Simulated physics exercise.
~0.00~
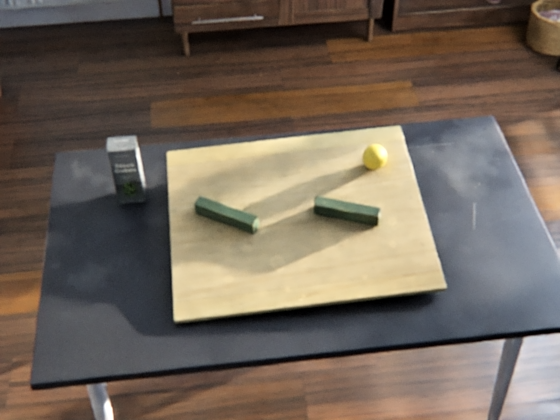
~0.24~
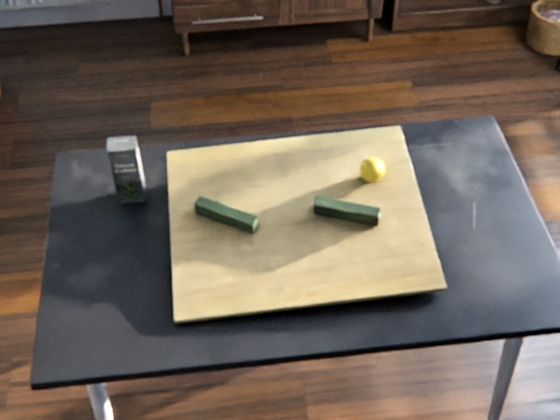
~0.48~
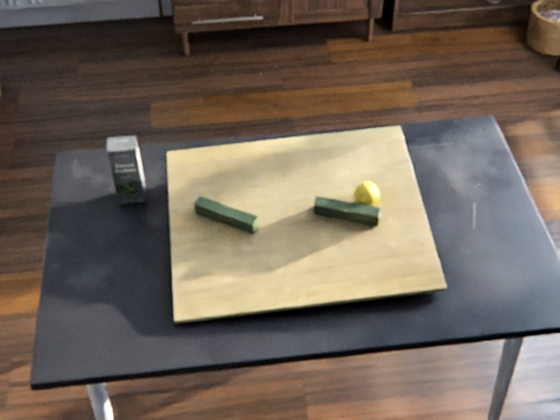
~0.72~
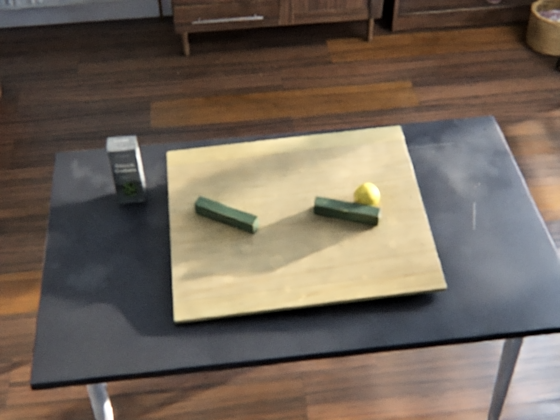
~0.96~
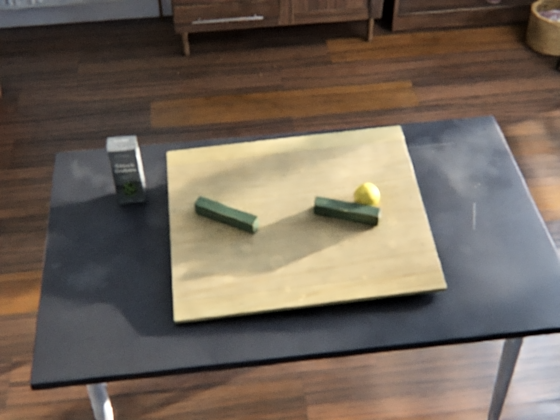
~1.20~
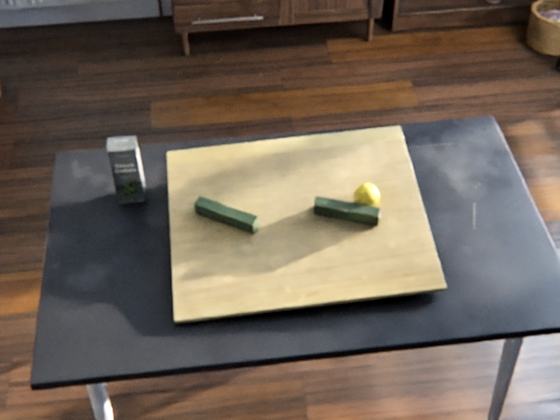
At first, a wide, pale wooden board sits slightly askew on a dark table, with two green blocks lying across it, a small yellow lemon near its far right corner, and a grey carton standing to its left. The lemon moves a little way toward the near side, drifting slightly left as it goes. It continues down the board until it reaches the far side of the right-hand green block. There it stops, partly hidden behind the block. The lemon stays at rest on the board, while the carton and both blocks remain in place.
